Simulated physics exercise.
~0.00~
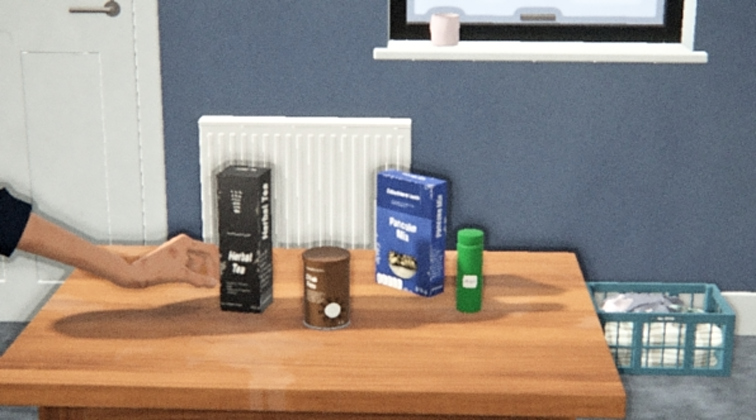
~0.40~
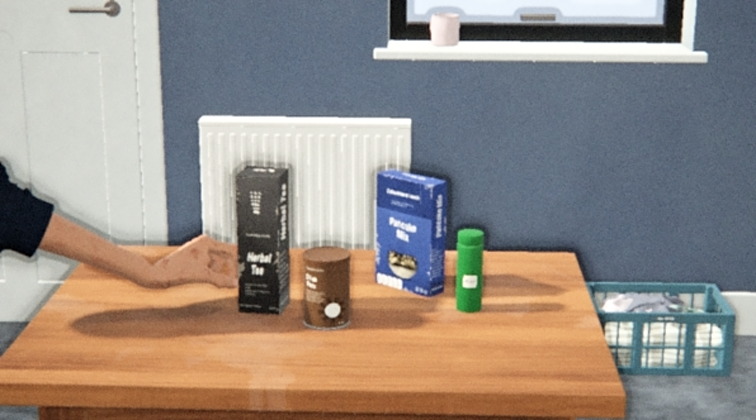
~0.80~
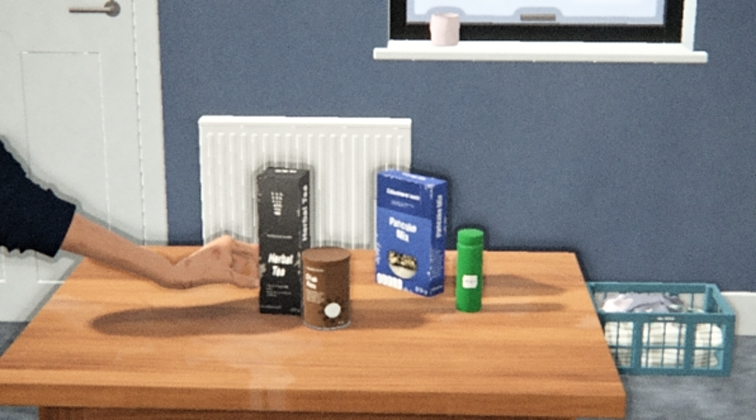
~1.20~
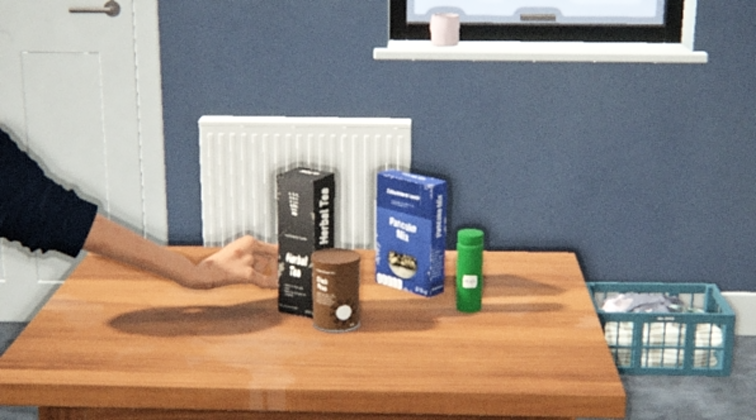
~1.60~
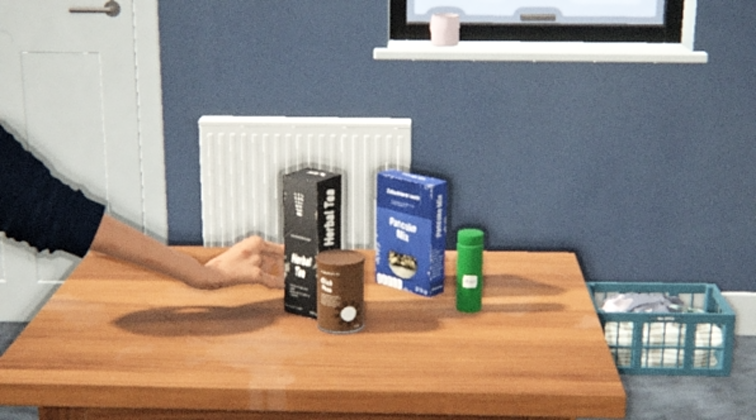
Black herbal tea carton sliding right across a wooden table under a hand's push, nudging a brown tin and staying upright.
